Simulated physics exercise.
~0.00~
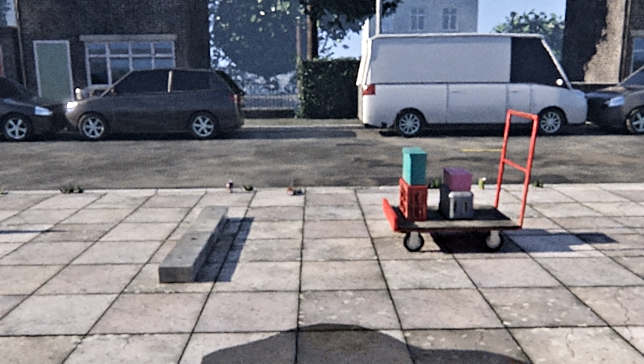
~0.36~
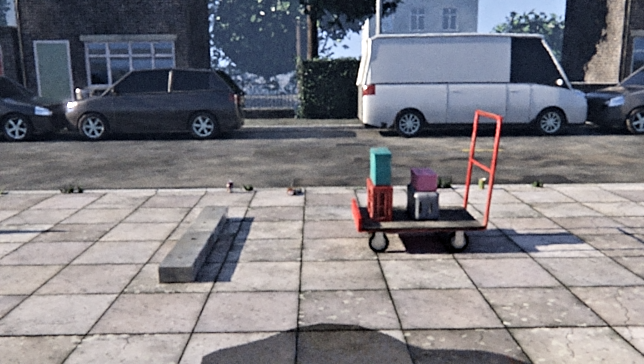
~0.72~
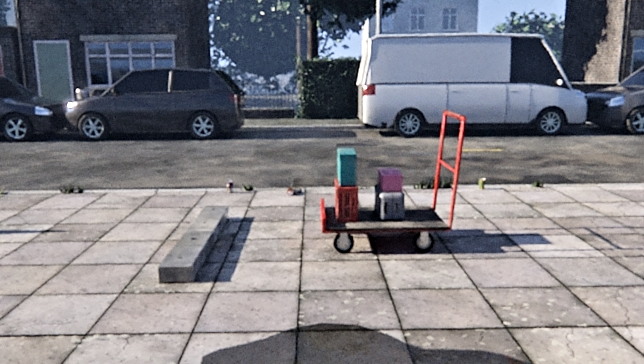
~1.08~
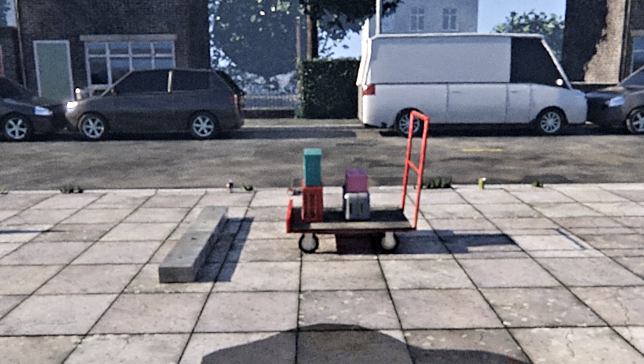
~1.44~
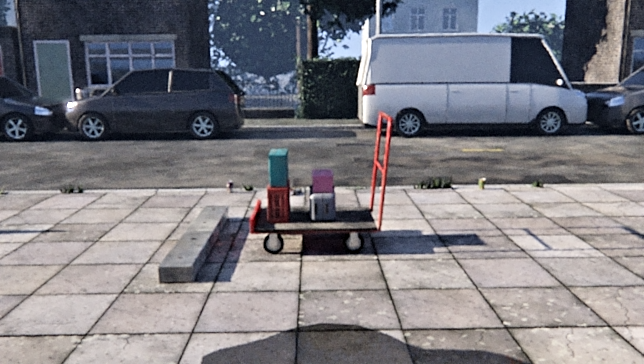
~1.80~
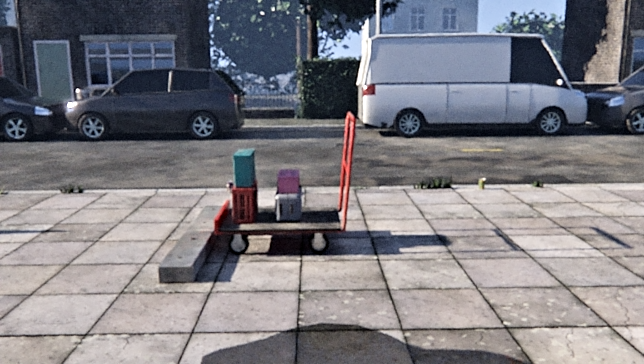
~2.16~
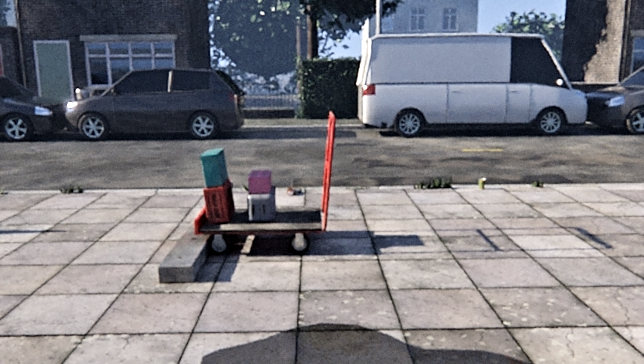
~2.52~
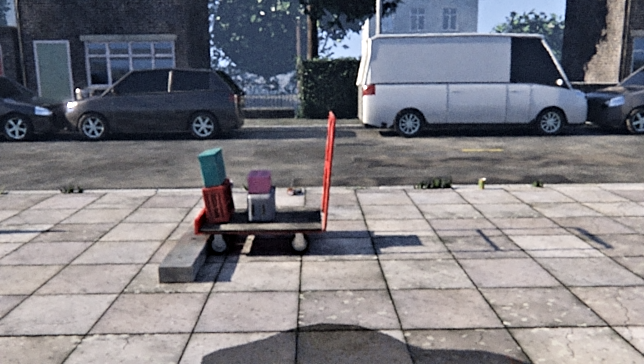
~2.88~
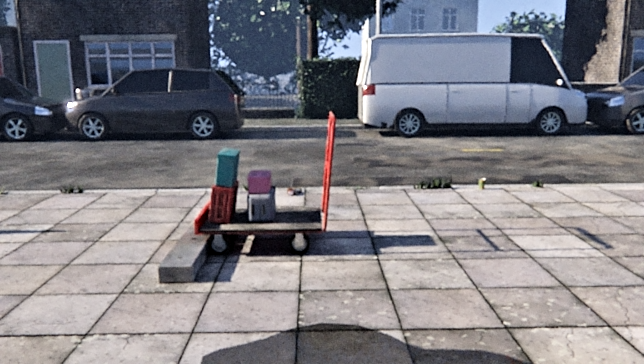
On a paved sidewalk across from parked vehicles, a red-handled trolley carrying a teal box on a red crate beside a pink box on a grey one rolled left to a low kerb and stopped; the teal and red stack tilted but stayed aboard.
